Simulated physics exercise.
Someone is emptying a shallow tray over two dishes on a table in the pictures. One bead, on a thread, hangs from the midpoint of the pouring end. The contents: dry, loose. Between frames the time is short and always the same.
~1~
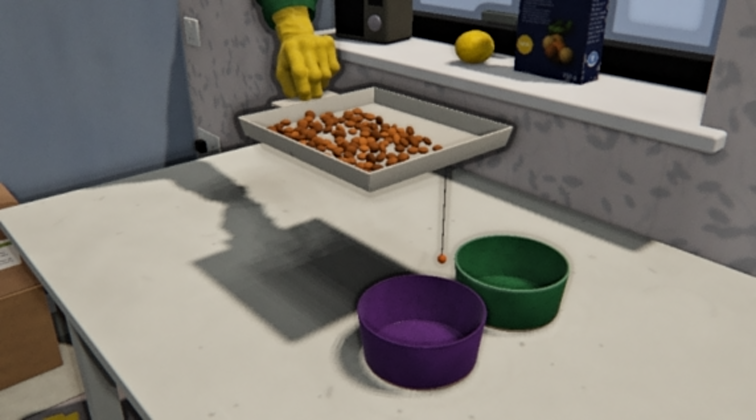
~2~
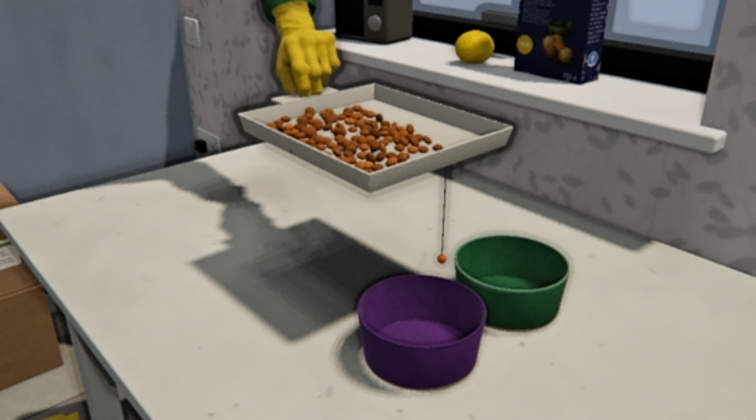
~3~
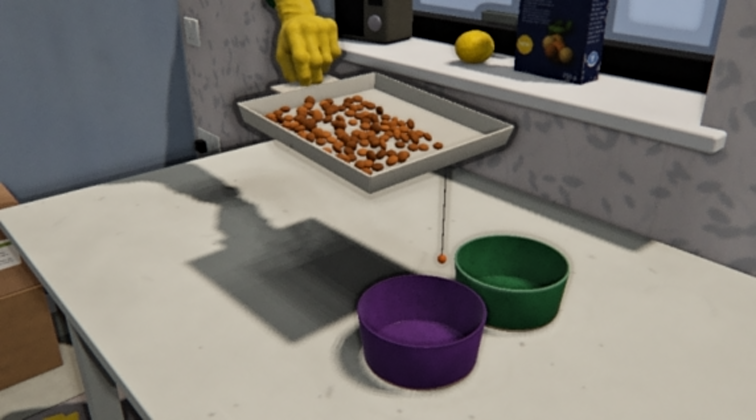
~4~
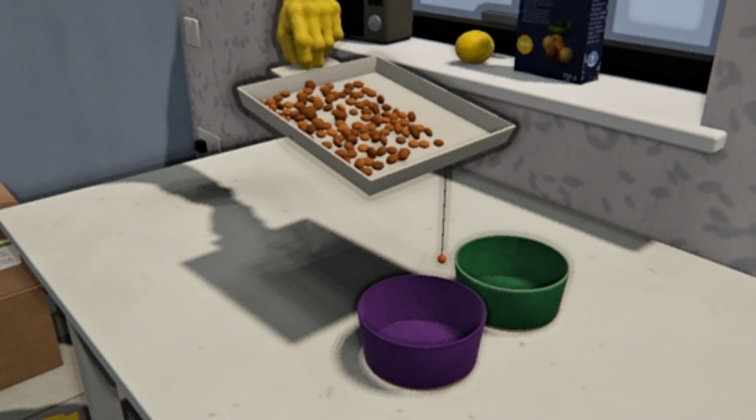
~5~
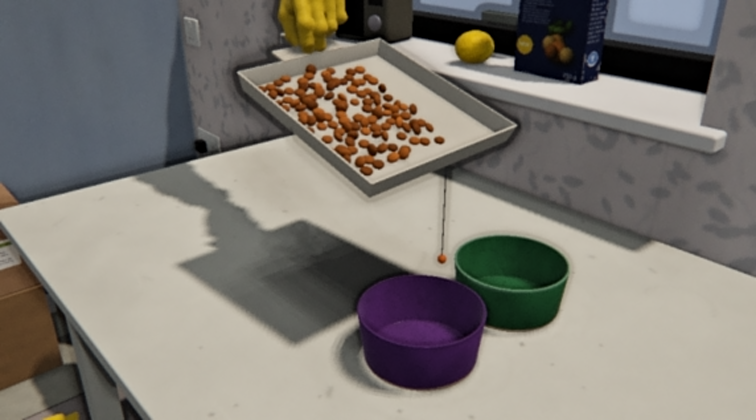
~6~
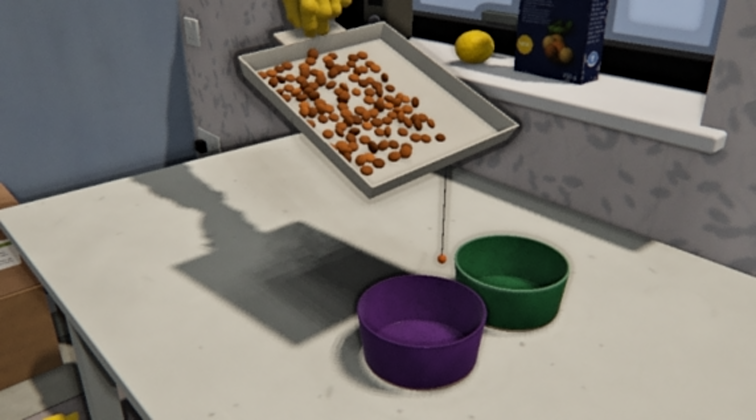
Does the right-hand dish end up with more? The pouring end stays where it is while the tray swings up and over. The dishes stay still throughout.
The greater part will fall into the left dish.
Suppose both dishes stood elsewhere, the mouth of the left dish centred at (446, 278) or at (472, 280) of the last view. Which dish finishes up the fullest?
For the first place, the dish on the left side; for the second, the dish on the left side.
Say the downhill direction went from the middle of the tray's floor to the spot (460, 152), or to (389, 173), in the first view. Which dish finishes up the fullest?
Results - the dish on the right side first, the dish on the left side second.
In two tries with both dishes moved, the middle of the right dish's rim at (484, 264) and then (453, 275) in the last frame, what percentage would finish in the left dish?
It would be roughly 70 per cent, followed by roughly 30 per cent.
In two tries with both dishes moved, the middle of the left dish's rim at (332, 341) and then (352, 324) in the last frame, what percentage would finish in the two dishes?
Result, in turn: 80 %, 60 %.
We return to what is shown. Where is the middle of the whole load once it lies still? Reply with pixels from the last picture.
The centre comes to rest close to (433, 355).
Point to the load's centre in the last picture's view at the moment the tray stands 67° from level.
Roughly at (407, 159).
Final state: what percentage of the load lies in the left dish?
It comes to around 80 percent.
Soon, tray tipped steeply; nearly all on the tray; a stray few in the air.
A while on, tray tipped past a quarter turn; about a quarter on the tray; about half in the left dish; a stray few in the right dish; a small part outside both; about a quarter in the air.
Towards the end, tray tipped past a quarter turn; most in the left dish; a small part in the right dish; a small part outside both.
Finally, tray tipped past a quarter turn; most in the left dish; a small part in the right dish; a small part outside both.
